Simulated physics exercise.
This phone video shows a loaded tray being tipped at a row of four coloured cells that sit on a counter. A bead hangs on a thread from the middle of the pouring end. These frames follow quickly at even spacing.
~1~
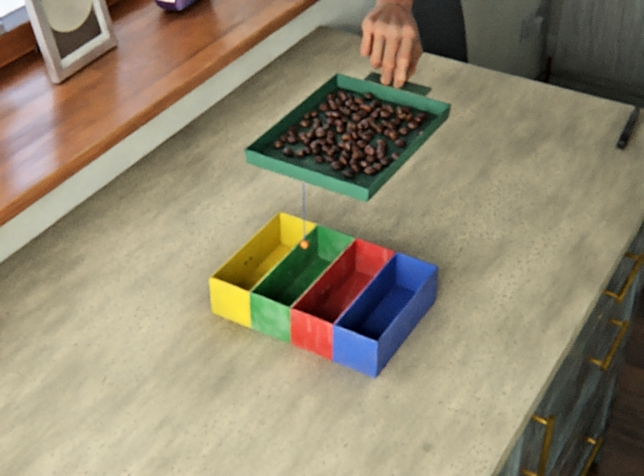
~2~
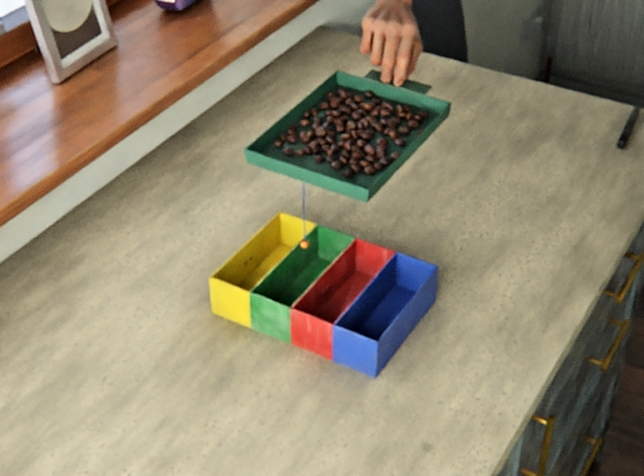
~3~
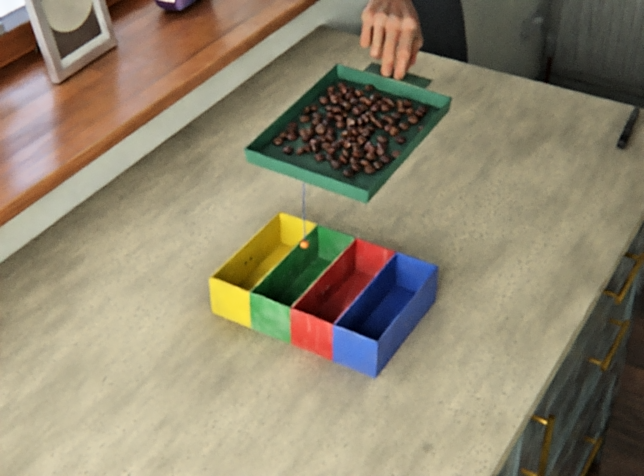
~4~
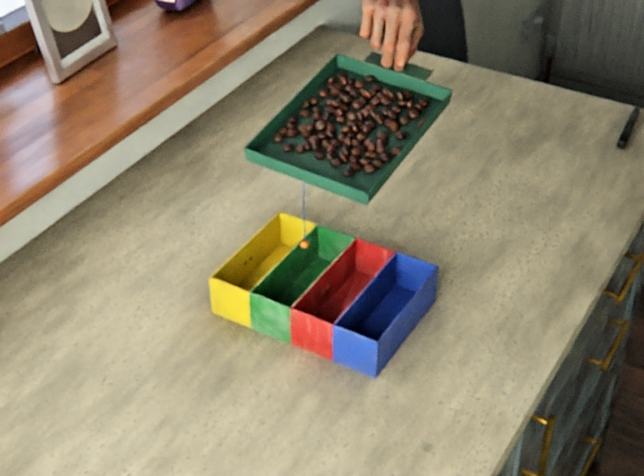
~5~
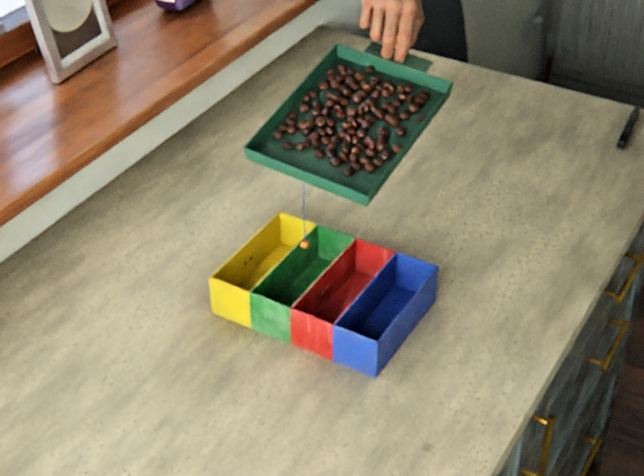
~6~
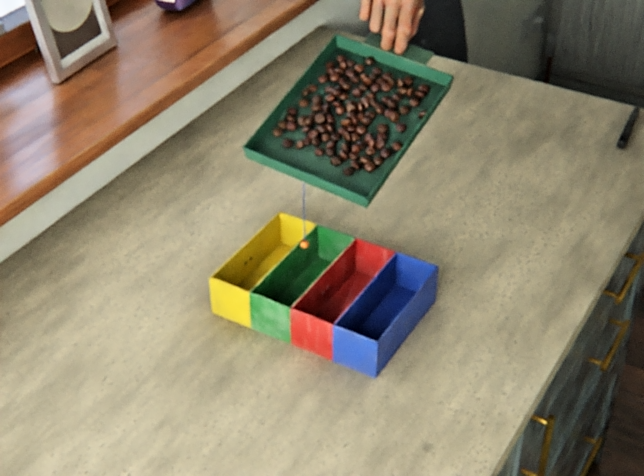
A hand gradually tilting a green tray of brown chocolate drops above yellow, green, red and blue cells on a counter.
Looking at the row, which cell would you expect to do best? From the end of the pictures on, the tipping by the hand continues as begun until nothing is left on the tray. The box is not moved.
I would expect the red cell to do best.
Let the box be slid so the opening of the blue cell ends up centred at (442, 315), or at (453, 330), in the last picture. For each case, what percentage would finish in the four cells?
Estimates in order: 100 percent, 100 percent.
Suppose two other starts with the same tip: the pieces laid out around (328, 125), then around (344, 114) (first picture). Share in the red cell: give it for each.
You'd see roughly 70 per cent first and roughly 70 per cent second.
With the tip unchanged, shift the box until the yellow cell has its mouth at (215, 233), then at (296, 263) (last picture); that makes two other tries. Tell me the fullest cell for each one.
Result 1: The cell in blue. Result 2: The cell in green.
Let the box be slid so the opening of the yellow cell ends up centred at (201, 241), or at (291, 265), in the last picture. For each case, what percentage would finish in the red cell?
0, then 30 %.
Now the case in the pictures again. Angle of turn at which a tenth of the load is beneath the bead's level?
Roughly 80 degrees of turn.
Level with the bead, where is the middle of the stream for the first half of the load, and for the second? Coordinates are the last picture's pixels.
The opening part goes through (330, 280); what follows goes through (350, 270).
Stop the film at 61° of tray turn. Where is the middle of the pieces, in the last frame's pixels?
Near the pixel (338, 169).
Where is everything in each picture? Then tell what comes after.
Corners of the pouring end at (246, 149) and (367, 188), level; middle of the load at (351, 134), flat chocolate drops; bead on its thread at (305, 244); yellow cell at (230, 299); green cell at (270, 315); red cell at (312, 331); blue cell at (355, 348), in the first frame.
Corners of the pouring end at (246, 149) and (367, 188), level; middle of the load at (351, 132), in the second frame.
Corners of the pouring end at (246, 148) and (367, 190), tipped barely, lowest at the right corner; middle of the load at (351, 129), in the third frame.
Corners of the pouring end at (246, 148) and (367, 192), tipped a little, lowest at the right corner; middle of the load at (351, 125), in the fourth frame.
Corners of the pouring end at (245, 147) and (367, 194), tipped a little, lowest at the right corner; middle of the load at (351, 120), in the fifth frame.
Corners of the pouring end at (245, 146) and (367, 197), tipped clearly, lowest at the right corner; middle of the load at (351, 116); yellow cell at (230, 299); green cell at (270, 315); red cell at (312, 331); blue cell at (355, 348), in the sixth frame.
Soon after the last picture, tray tipped steeply; nearly all on the tray; a stray few falling or outside the box.
A little later, tray tipped past a quarter turn; about a quarter on the tray; about a third in the red cell; a small part in the green cell; a small part in the blue cell; a small part falling or outside the box.
Later still, tray tipped past a quarter turn; about two thirds in the red cell; about a quarter in the green cell; a small part in the blue cell; a stray few in the yellow cell.
At rest, tray tipped past a quarter turn; about two thirds in the red cell; about a quarter in the green cell; a small part in the blue cell; a stray few in the yellow cell.
